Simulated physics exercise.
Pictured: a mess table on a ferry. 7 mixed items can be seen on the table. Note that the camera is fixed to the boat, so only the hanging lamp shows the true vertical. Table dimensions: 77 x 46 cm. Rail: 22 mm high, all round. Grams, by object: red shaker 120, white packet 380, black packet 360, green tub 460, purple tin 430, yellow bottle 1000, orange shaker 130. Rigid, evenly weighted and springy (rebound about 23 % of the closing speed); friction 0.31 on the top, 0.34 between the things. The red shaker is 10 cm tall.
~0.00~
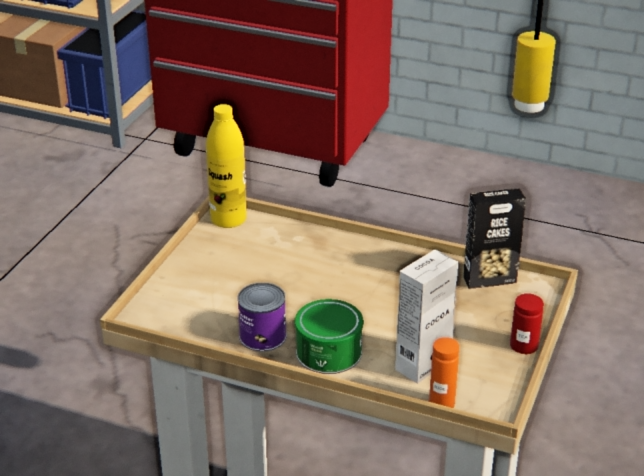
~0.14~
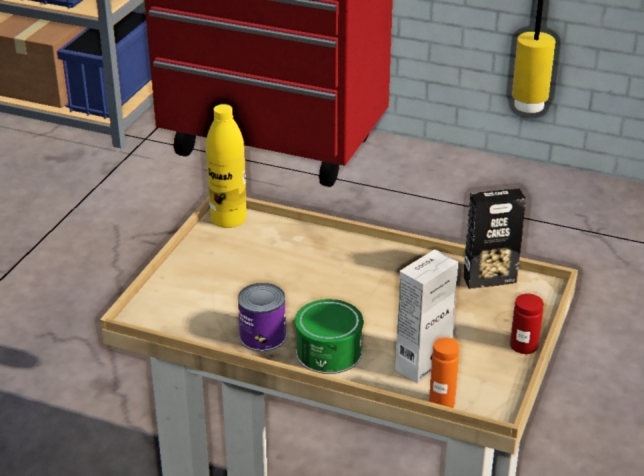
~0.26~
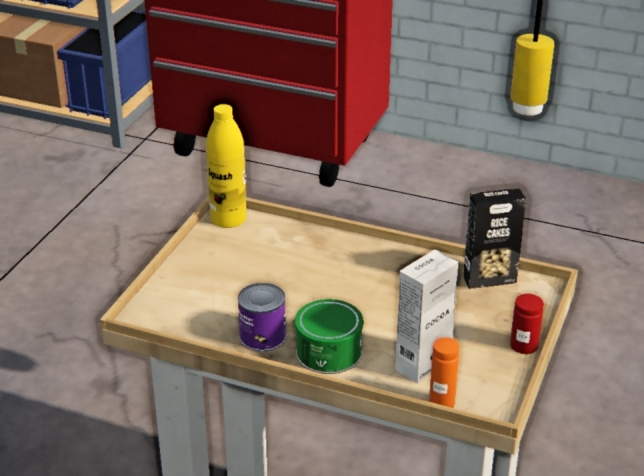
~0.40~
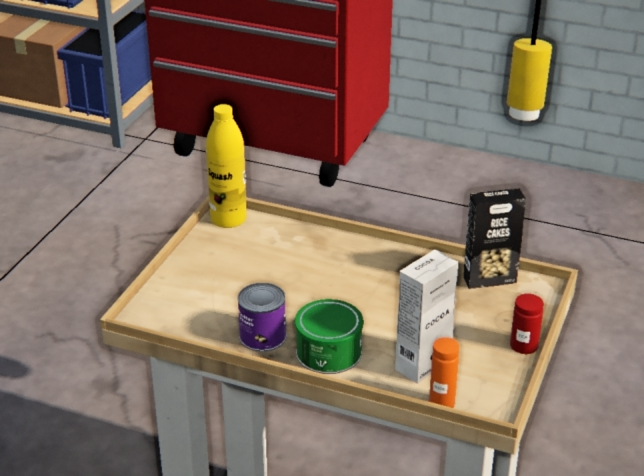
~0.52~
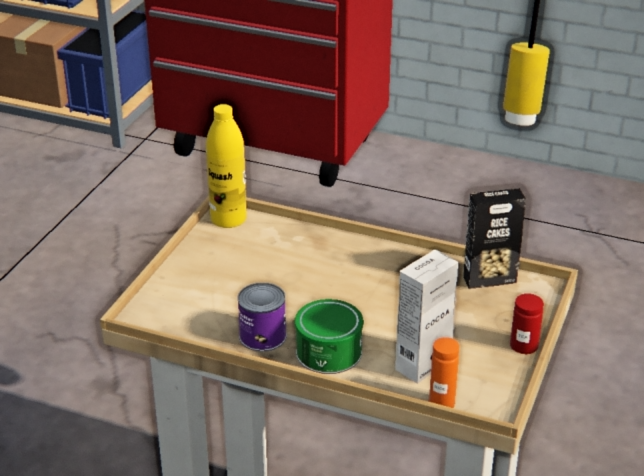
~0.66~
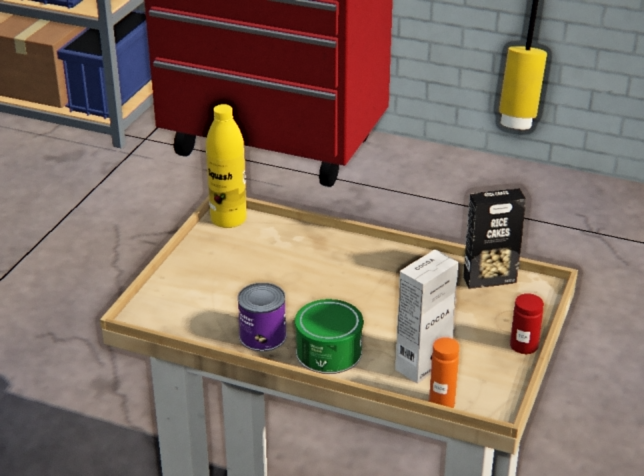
In this clip, seven containers, including a yellow bottle, a green tub and two packets, stay in place on a rimmed wooden table, while the yellow lamp hanging behind them is still at first, then drifts slightly left and lower.
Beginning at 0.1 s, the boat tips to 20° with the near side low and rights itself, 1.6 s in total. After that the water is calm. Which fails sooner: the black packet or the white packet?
Former.
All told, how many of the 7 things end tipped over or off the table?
My answer is 2.
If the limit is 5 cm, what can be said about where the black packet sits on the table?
In the end the black packet has moved.
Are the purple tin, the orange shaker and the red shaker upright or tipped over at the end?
In the last frame the purple tin remains up, the orange shaker remains up and the red shaker does not stay up.
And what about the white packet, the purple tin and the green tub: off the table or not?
Outcome: The white packet remains on its support; the purple tin remains on its support; the green tub remains on its support.
By 1.06 s, floor tilted 18°, near side down; black packet rocked 57° off its seat near (507, 281); white packet 2 cm from its spot near (422, 325); yellow bottle 2 cm from its spot.
By 1.26 s, floor tilted 12°, near side down; black packet on its side near (496, 320); white packet 5 cm from its spot near (418, 333); red shaker on its side.
By 1.56 s, floor tilted 1°, near side down; red shaker now off the table; black packet on its side near (492, 324); white packet 5 cm from its spot near (417, 333).
By 1.86 s, boat level; black packet on its side near (492, 324); white packet 5 cm from its spot near (417, 333); yellow bottle 4 cm from its spot.
When it is over (2.2 s), off the table, red shaker; lying over on the table, black packet; the other 5 within 5 cm of the start. End places, in pixels of the last picture, black packet near (492, 324), white packet near (417, 333). Black packet went at 1.02 s; white packet was never lost.
